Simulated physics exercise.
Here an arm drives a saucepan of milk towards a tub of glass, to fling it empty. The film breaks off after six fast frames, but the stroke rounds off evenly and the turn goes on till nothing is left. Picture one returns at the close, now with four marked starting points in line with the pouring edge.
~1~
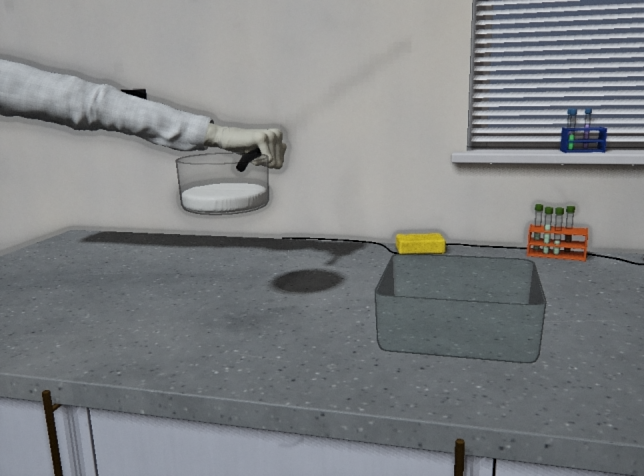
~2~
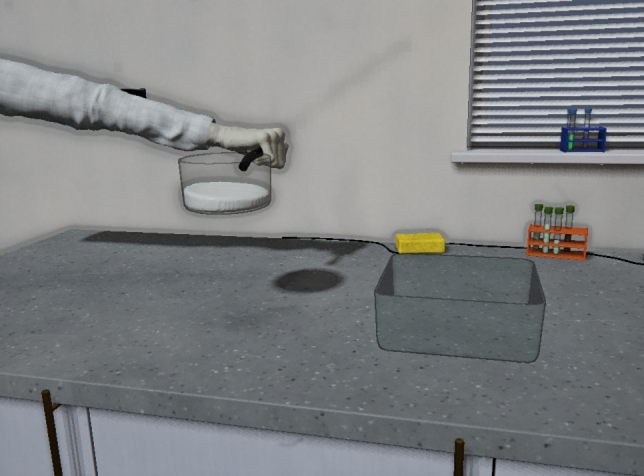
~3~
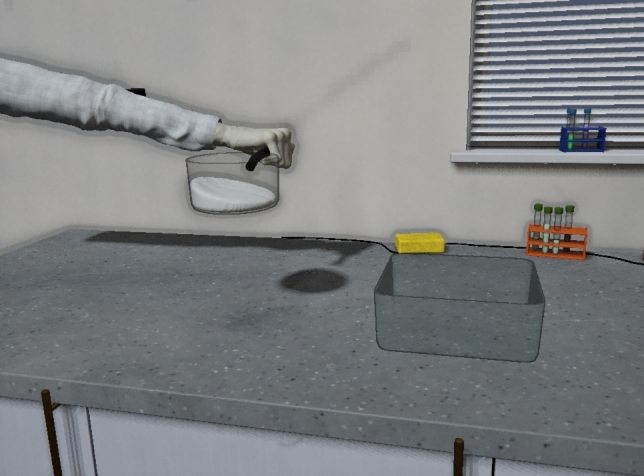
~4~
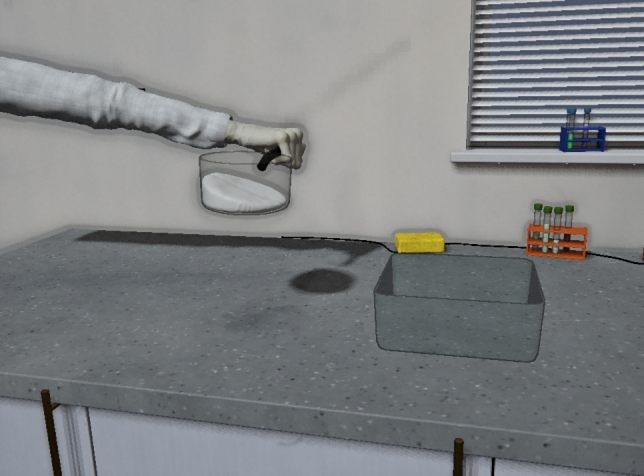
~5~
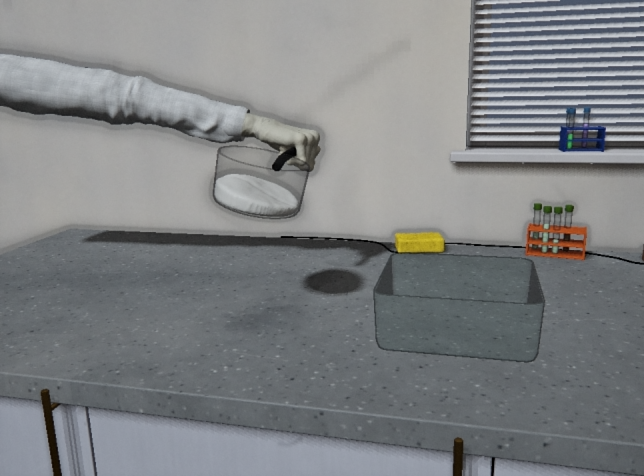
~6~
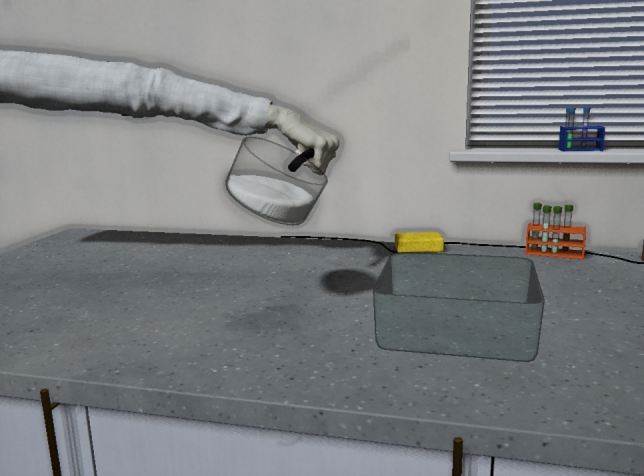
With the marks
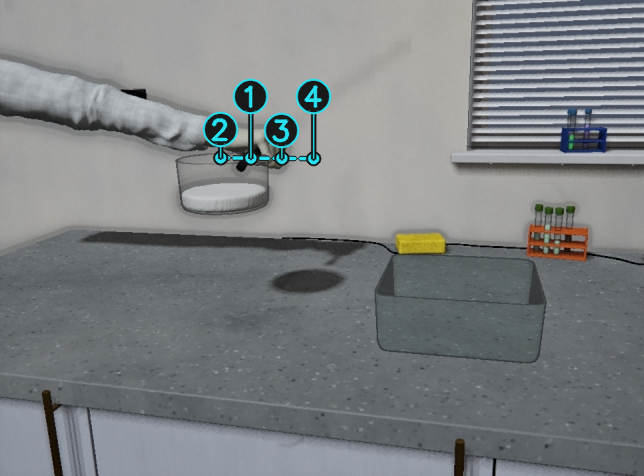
Above a grey counter, an arm moves a pan of white liquid right, gradually tilting it.
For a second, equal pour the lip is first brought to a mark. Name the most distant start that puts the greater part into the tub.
It is 3.
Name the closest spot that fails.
That is spot 1.
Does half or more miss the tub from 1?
Yes, that goes wrong.
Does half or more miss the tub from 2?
Yes.
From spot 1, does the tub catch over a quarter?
Yes.
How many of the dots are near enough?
Two of them.
In cyan, 1 at (250, 158); 2 at (220, 157); 3 at (281, 158); 4 at (313, 158).
If 1 is chosen, about 33 % lands in the tub, 61 % falls short and 6 % goes beside or beyond.
If 2 is chosen, about 0 % lands in the tub, 99 % falls short.
If 3 is chosen, about 66 % lands in the tub, 23 % falls short and 11 % goes beside or beyond.
If 4 is chosen, about 82 % lands in the tub, 4 % falls short and 14 % goes beside or beyond.
